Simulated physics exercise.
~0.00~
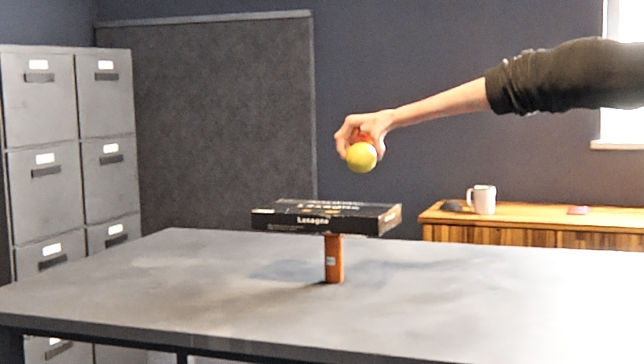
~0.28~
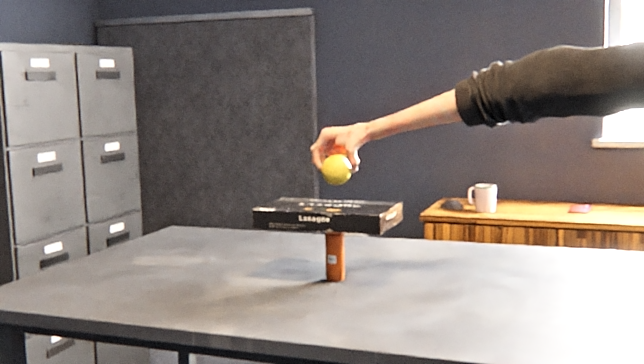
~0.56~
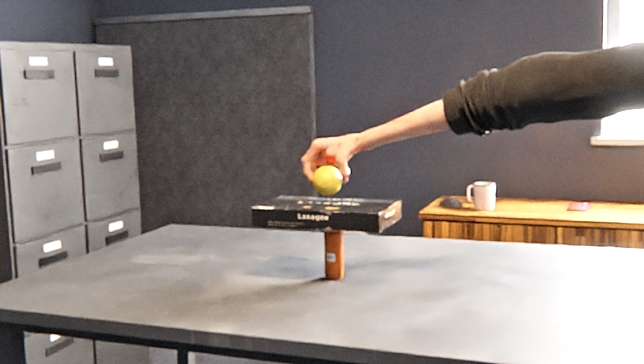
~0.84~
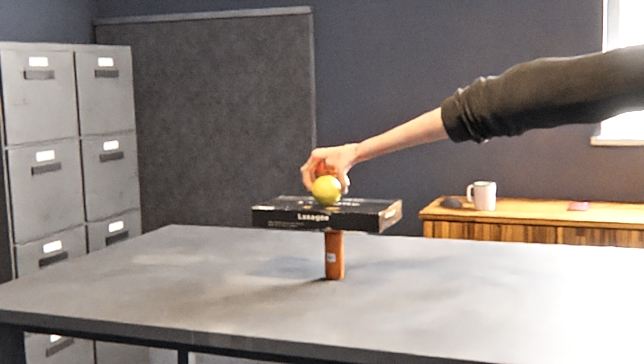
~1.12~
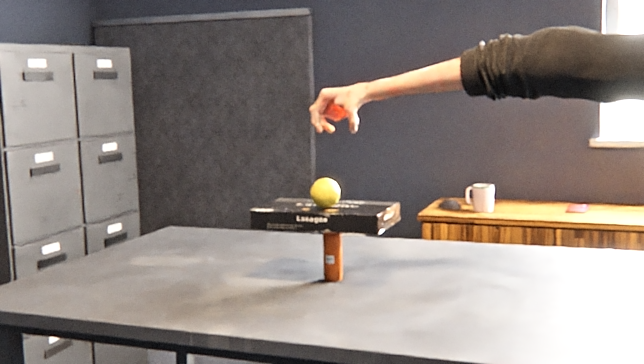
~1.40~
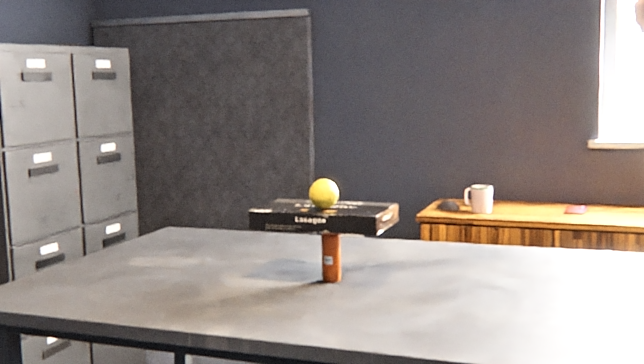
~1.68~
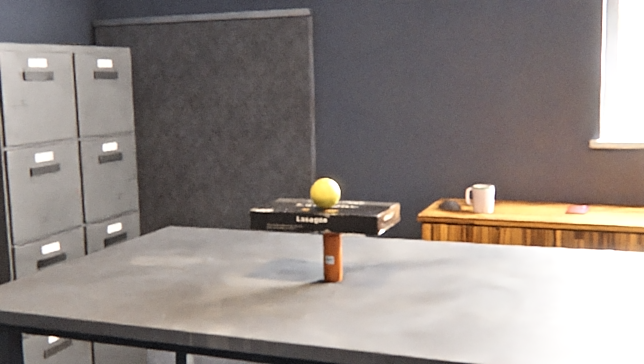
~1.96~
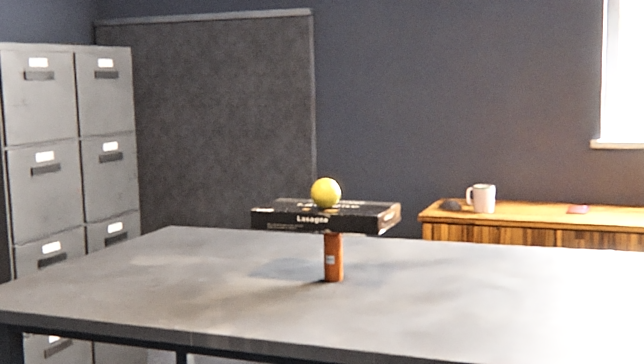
A flat black lasagne box balances on a narrow orange shaker on a grey table, seen from slightly above by a gently swaying camera. Grey filing cabinets stand at the left, a dark panel rests against the wall behind, and a white mug sits on a wooden sideboard at the right. A dark-sleeved arm reaches in from the right, holding a yellow lemon above the box. The hand moves left and down and sets the lemon on top, near the middle. It lets go, draws back and leaves the view. The lemon stays still, and the stack remains standing.
